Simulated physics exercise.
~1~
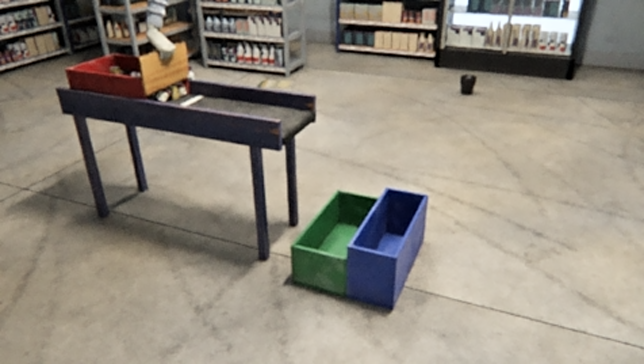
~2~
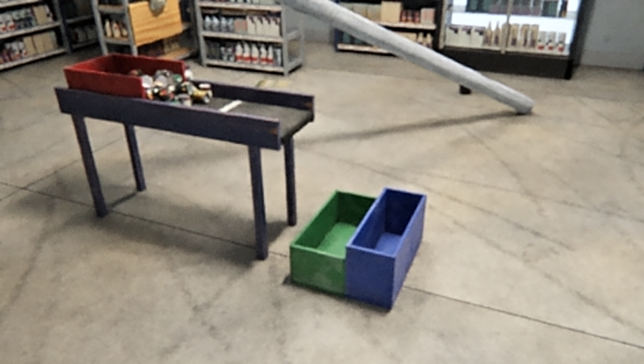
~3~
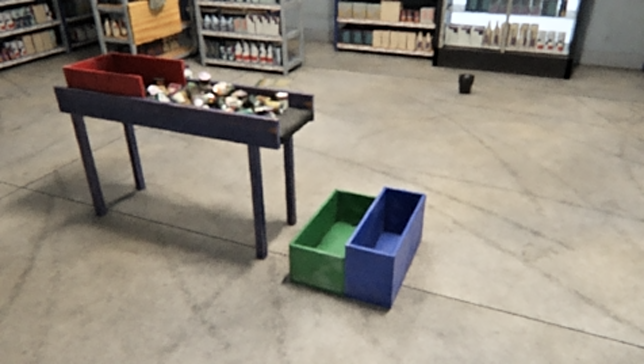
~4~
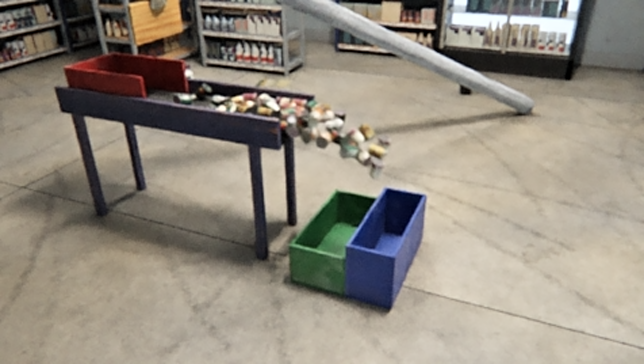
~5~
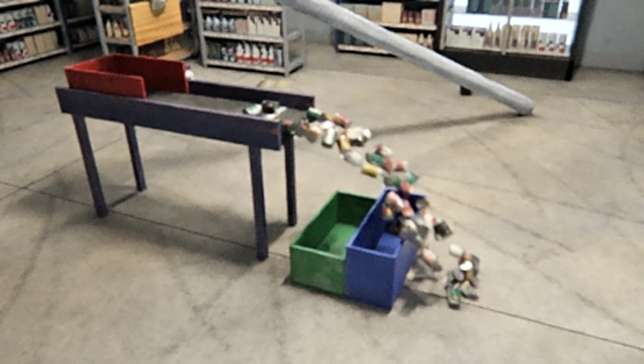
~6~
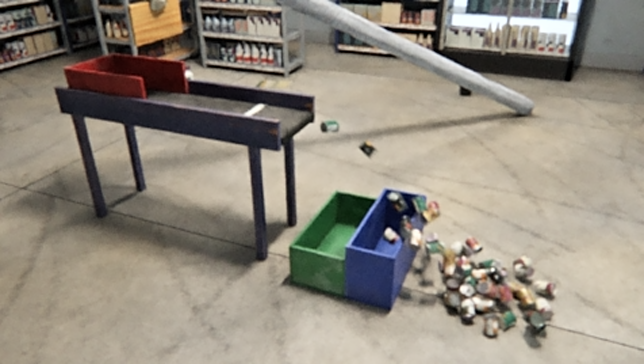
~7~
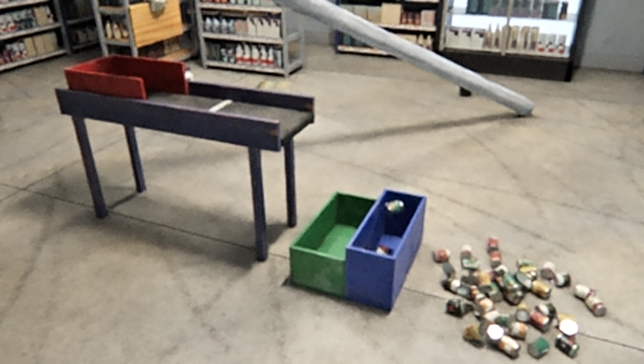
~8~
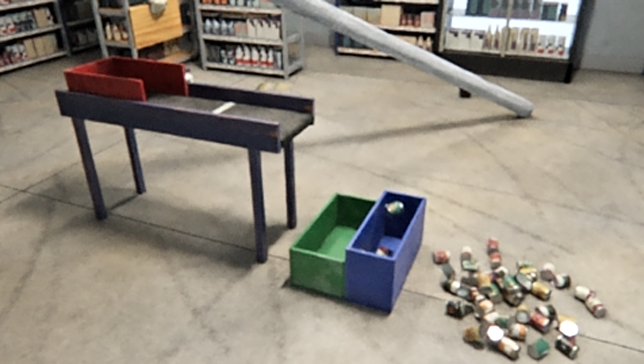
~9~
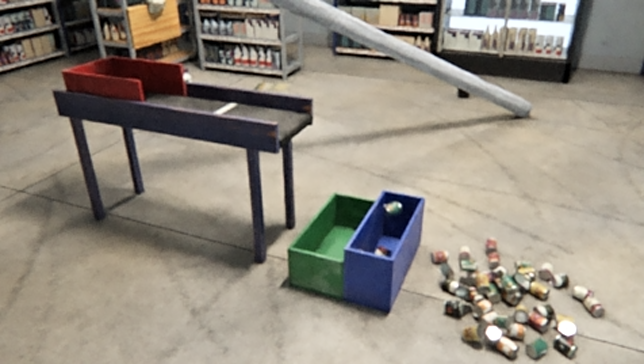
To begin with, a red pen full of small tins sits at the left end of a raised conveyor, with an open green box and a blue tote on the concrete floor beyond its right end. The pen's gate lifts, and the tins spread along the belt to the right. They pour off the end in a long, tumbling stream that clears the green box. Some strike or drop around the blue tote, while most carry past it and scatter across the floor. Finally, a few tins rest in the blue tote, the green box is empty, and the rest lie still on the ground to the right.
